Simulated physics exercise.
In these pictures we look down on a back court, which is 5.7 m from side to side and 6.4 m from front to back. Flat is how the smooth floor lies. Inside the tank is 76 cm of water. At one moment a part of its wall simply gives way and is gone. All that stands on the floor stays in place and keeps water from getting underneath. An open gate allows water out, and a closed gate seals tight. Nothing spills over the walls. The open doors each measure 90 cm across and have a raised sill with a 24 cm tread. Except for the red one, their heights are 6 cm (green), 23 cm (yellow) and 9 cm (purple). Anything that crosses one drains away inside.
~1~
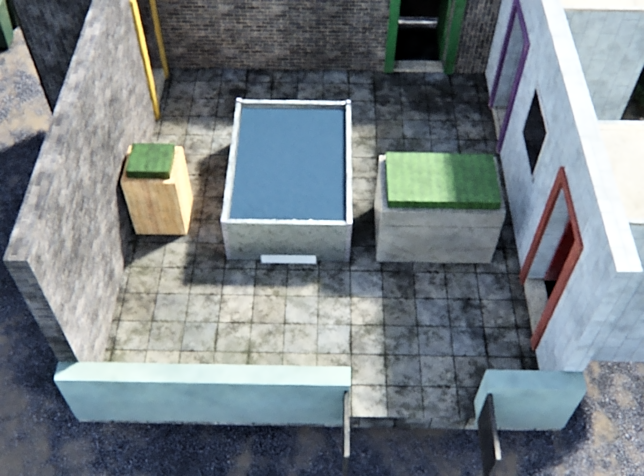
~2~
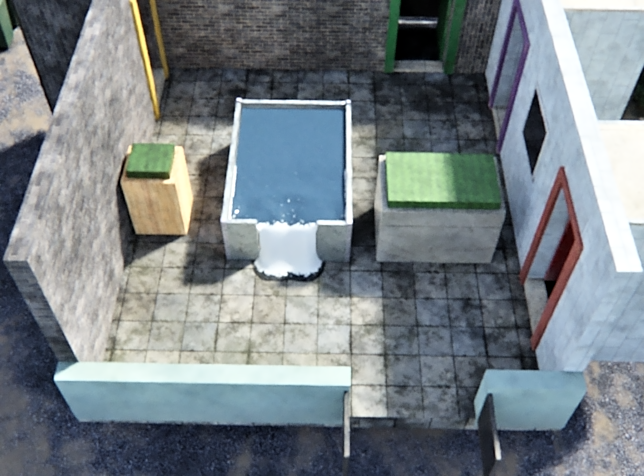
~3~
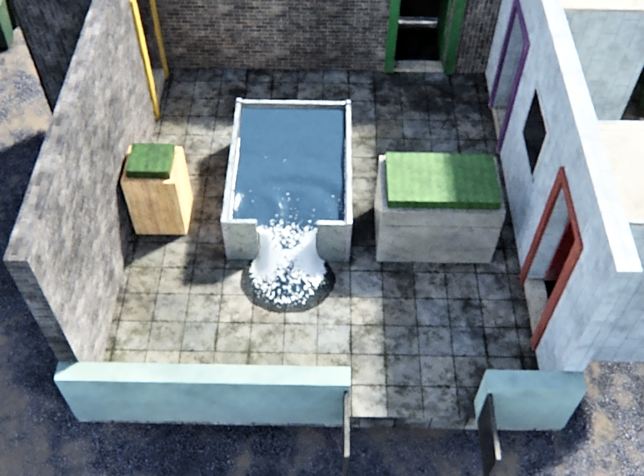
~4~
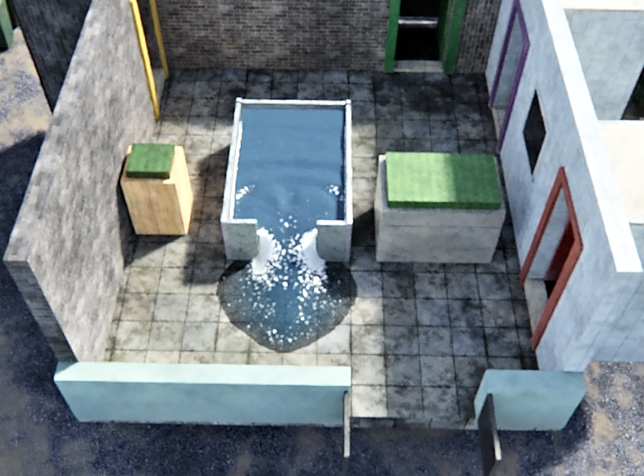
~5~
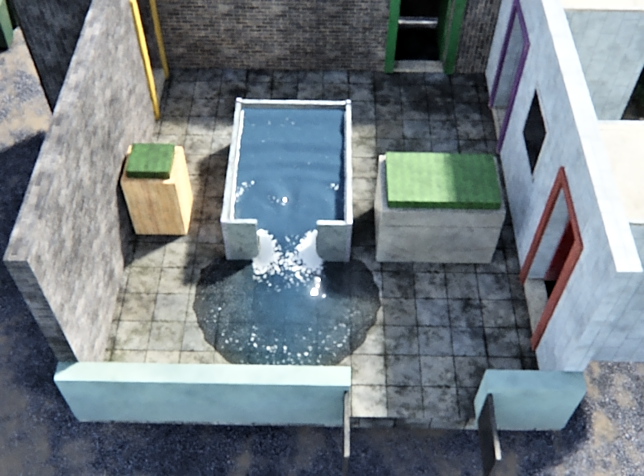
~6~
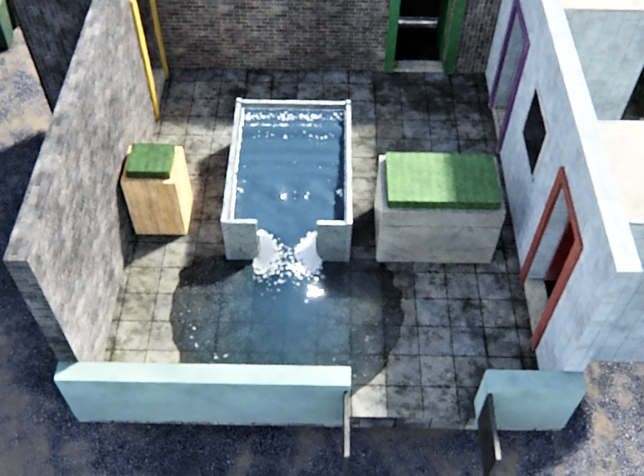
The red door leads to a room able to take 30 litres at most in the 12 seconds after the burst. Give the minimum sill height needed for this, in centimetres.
Roughly 6.5 centimetres.
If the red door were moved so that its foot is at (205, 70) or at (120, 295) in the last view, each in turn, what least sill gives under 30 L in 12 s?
Minimums: Roughly 7.0 cm and 9.5 cm.
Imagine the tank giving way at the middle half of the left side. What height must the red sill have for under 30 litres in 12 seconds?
Then the minimum is about 8.0 cm.
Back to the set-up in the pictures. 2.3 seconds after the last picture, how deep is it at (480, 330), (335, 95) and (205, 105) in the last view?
Around 2 cm, 0 cm and 0 cm.
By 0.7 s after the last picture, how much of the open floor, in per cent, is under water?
Approximately 25 %.
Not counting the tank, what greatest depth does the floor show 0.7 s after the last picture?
Max depth: Near 38 cm.
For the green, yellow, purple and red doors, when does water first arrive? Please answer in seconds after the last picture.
The green door gets it at 6.0 s, the yellow door at 3.8 s, the purple door at 4.5 s and the red door at 2.0 s.
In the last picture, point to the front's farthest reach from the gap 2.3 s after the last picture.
Lab note: Front tip approx. (537, 402).
Then, 0.7 s after the last picture water covers 25 % of the floor, deepest (38 cm) near (288, 270); it has not reached the red door.
Then, 2.3 s after the last picture water covers 35 % of the floor, deepest (32 cm) near (111, 394); 5 cm at the red door, 0 litres in over its 18 cm sill.
Then, 11.3 s after the last picture water covers 95 % of the floor, deepest (12 cm) near (97, 393); 8 cm at the red door, 0 litres in over its 18 cm sill.
At the red door as built, the water peaked near 10 cm, 8.9 s after the last picture.
Run again over the same 12 s with other heights there, 39 litres in over 6 cm, 11 litres over 8 cm. The limit of 30 litres is kept from about 6.5 cm up.
